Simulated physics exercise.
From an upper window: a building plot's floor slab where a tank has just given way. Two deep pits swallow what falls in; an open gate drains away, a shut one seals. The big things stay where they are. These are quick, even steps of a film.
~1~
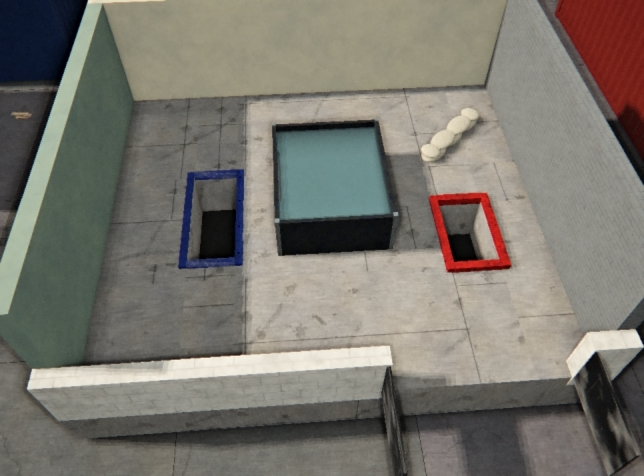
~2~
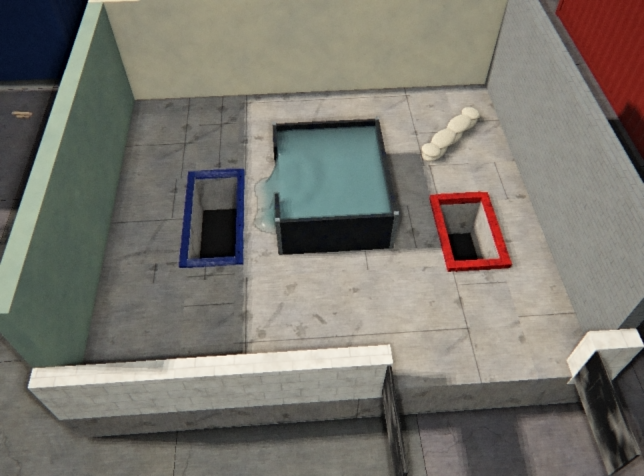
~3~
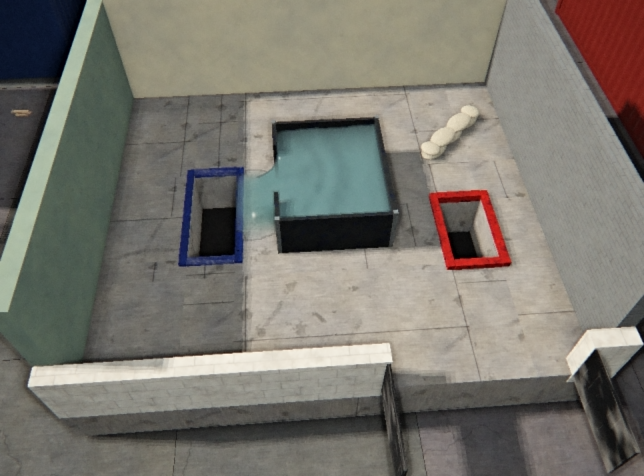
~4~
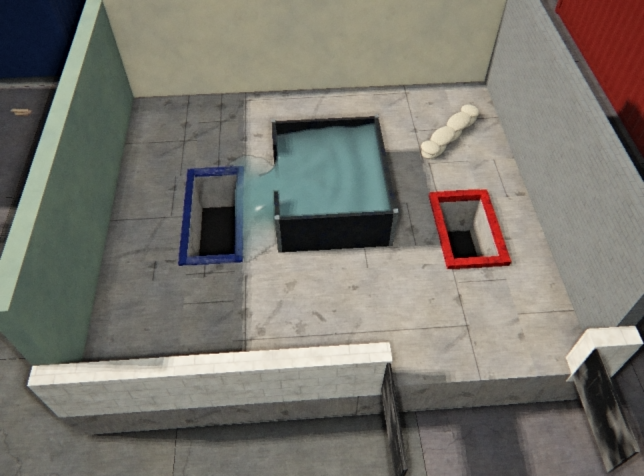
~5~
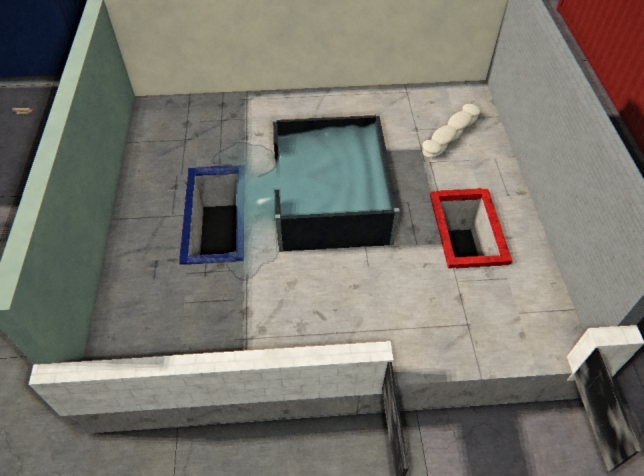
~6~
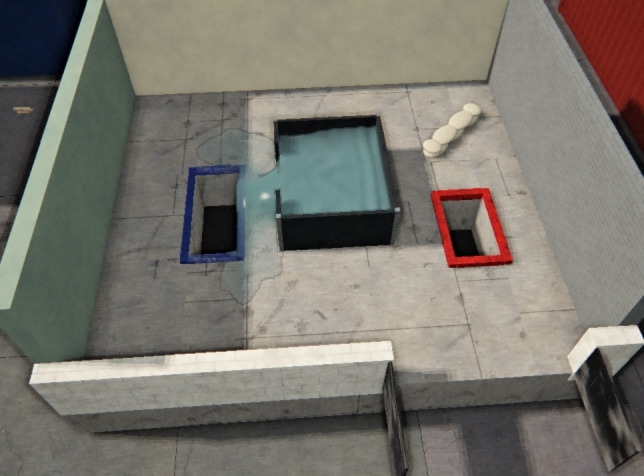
At first, still blue-green water fills a dark tank between a blue-rimmed pit and a red-rimmed pit on a walled slab. Then water pours through a gap in the tank's left side and runs toward the blue-rimmed pit, before spreading in a thin sheet along the floor beside it.
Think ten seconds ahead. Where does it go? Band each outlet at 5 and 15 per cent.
The gate takes not even 5 %; the blue pit takes above 15 %; the red pit takes not even 5 %.
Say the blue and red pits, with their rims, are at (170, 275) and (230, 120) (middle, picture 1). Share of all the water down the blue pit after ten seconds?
Parts in a hundred: Blue 25.
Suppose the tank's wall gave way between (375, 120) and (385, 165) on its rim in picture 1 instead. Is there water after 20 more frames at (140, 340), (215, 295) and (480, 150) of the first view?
In that order: Not flooded, not flooded, flooded.
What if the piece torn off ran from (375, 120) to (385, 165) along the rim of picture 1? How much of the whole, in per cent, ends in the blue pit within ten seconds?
Roughly, in per cent: Blue 0.
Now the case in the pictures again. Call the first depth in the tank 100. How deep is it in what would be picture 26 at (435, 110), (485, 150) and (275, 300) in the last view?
In turn 0, 0 and 2 in a hundred.
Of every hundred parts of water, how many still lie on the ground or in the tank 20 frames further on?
Some 48 per cent.
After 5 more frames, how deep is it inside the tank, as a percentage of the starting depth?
Roughly 64 per cent.
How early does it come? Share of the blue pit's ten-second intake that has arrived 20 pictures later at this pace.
Near 75 in a hundred.
A moment on, water covers 10 % of the floor; the gate 0 %, the blue pit 25 %, the red pit 0 %.
Next, water covers 10 % of the floor; the gate 0 %, the blue pit 39 %, the red pit 0 %.
Then, water covers 15 % of the floor; the gate 0 %, the blue pit 52 %, the red pit 0 %.
Later, water covers 25 % of the floor; the gate 0 %, the blue pit 64 %, the red pit 0 %.
In the end, water covers 45 % of the floor; the gate 0 %, the blue pit 69 %, the red pit 0 %.
